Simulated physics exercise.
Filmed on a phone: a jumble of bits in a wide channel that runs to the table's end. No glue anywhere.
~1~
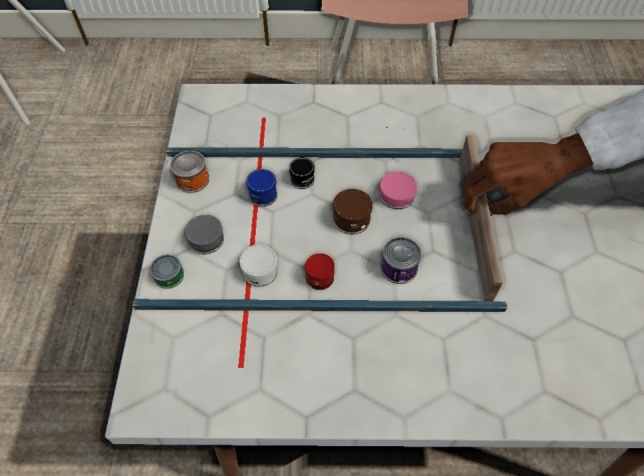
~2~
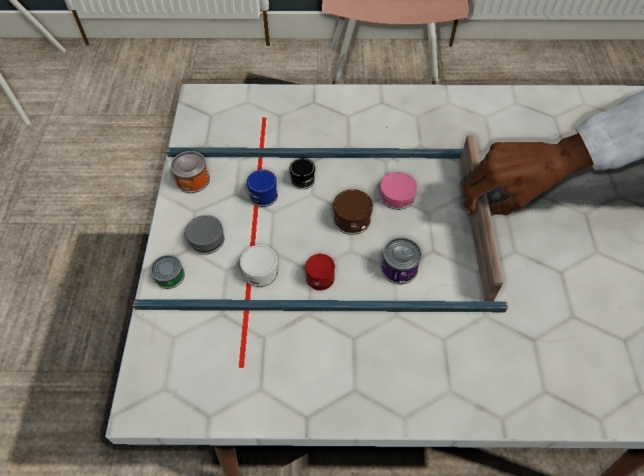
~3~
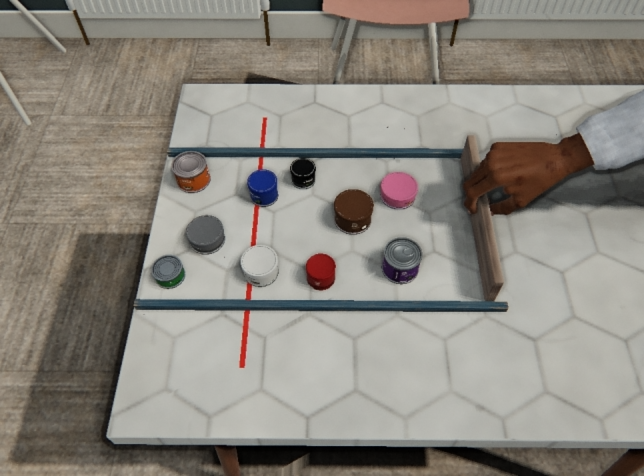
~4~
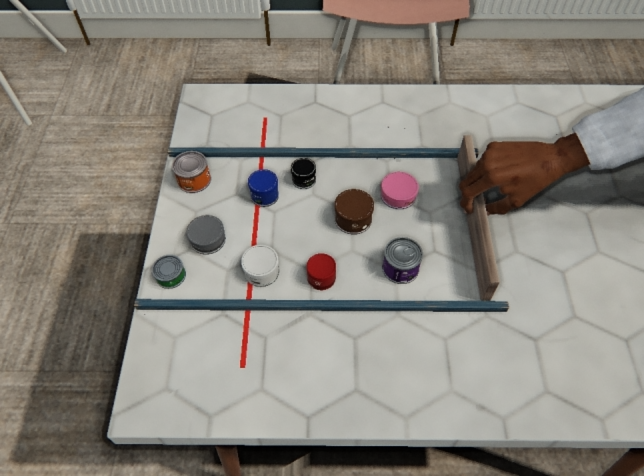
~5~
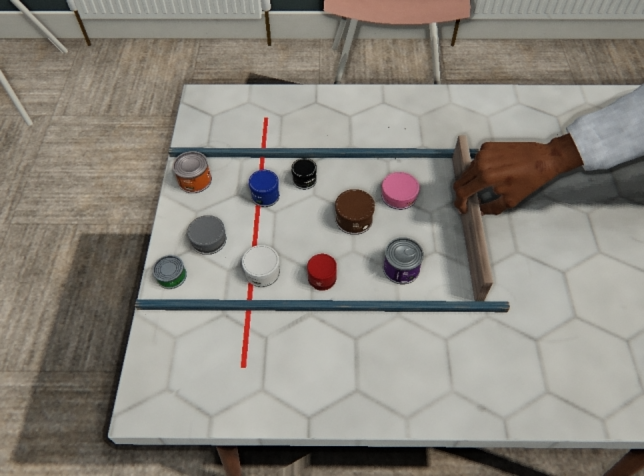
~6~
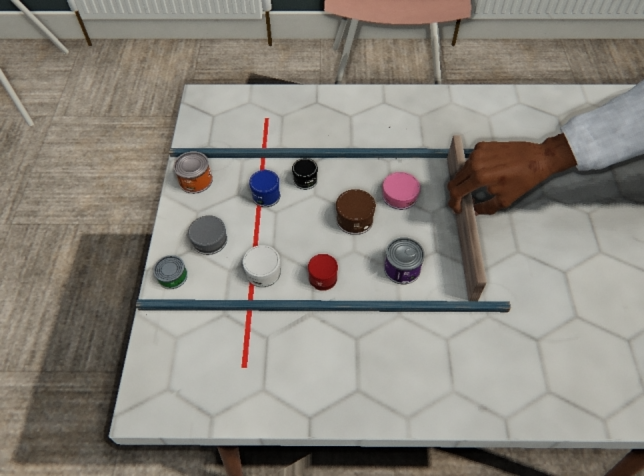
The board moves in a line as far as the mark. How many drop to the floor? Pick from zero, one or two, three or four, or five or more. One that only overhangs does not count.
Outcome: The number that fall off is zero.
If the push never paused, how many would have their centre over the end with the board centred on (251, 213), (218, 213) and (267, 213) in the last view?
The counts: 0, 1 and 0.
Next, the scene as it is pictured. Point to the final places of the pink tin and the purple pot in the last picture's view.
The pink tin stops around (242, 188); the purple pot around (235, 255).
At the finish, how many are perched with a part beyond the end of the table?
0 of them.
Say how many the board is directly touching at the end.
It touches 5.
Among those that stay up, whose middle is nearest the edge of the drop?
The green tin.
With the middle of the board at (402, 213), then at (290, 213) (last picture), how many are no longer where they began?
2 and 7.
Soon after, none off yet; green tin at rest near (171, 272); orange tin at rest near (193, 173); grey pot at rest near (208, 235).
In the end, the number that fall off is zero.
